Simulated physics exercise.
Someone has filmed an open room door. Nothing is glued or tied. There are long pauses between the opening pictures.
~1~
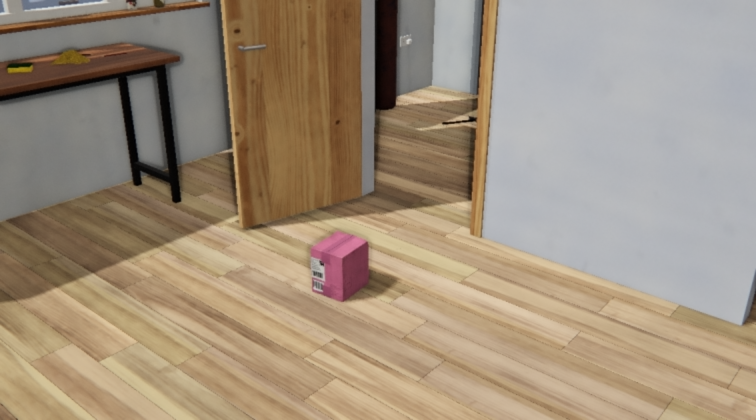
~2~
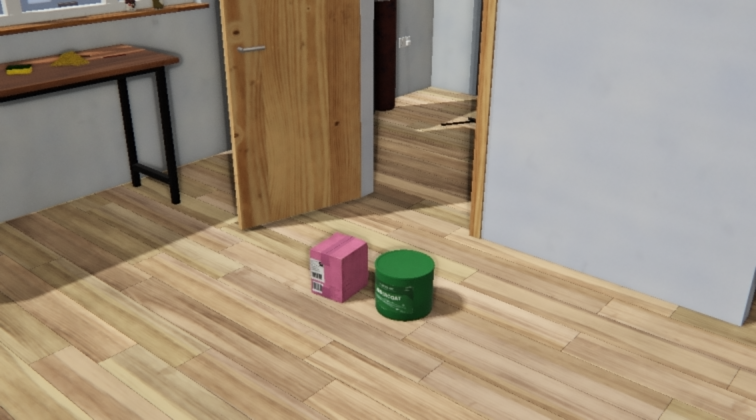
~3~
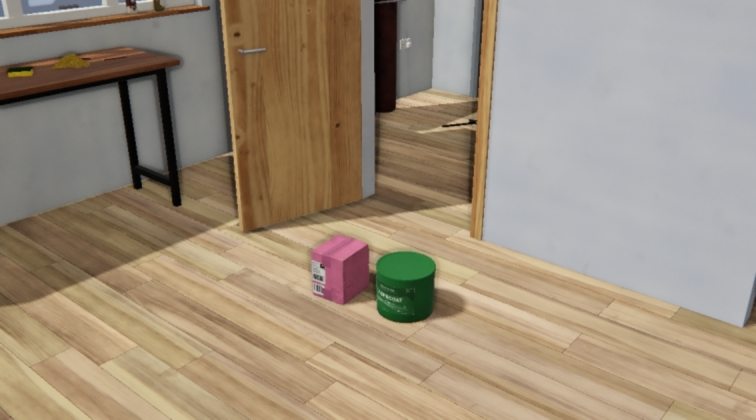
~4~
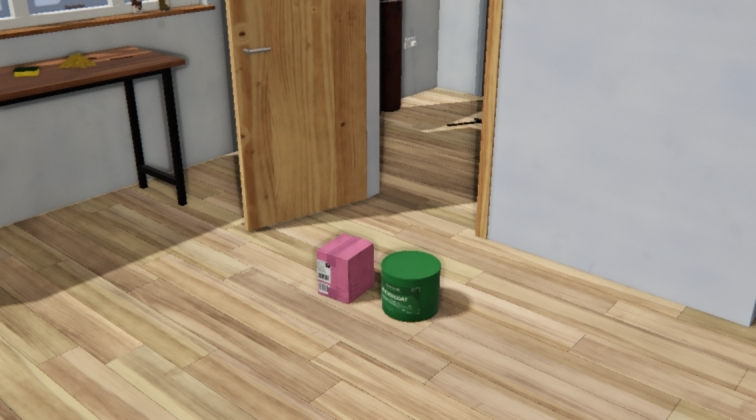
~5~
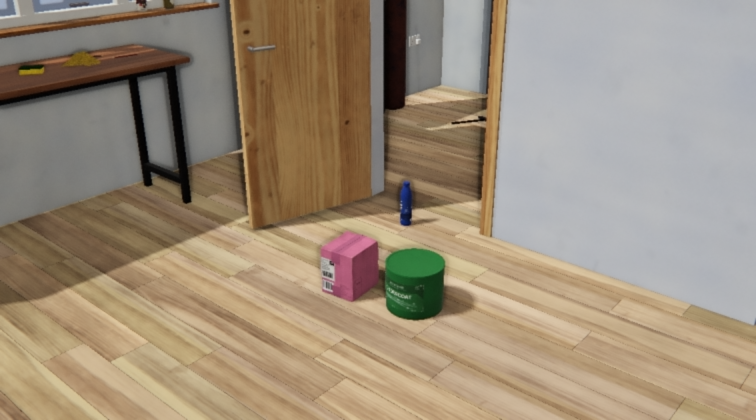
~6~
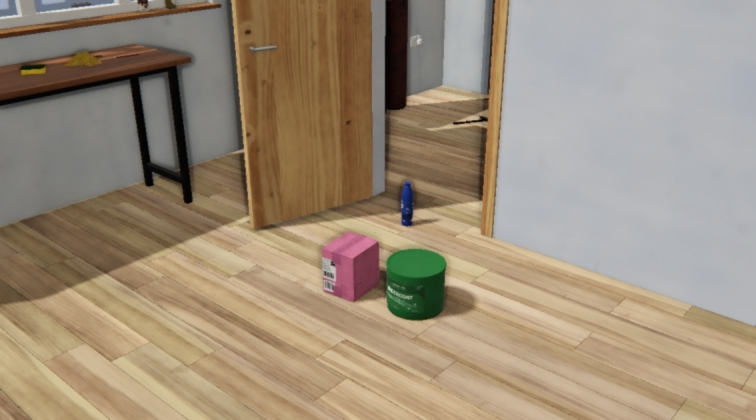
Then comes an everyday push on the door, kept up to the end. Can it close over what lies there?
The door shuts.
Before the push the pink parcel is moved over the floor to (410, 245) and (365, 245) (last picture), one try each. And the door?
First, it is blocked; second, it jams.
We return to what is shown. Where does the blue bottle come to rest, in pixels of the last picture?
At about (458, 201).
Then, 1.10 s on from there, door 45° open.
Then, 1.60 s on from there, door 1° open; blue bottle shifted well along near (440, 195).
In the end, door 0° open; toppled on the floor, blue bottle; the other 2 unmoved. At the end, from the last picture's camera, blue bottle near (458, 201).
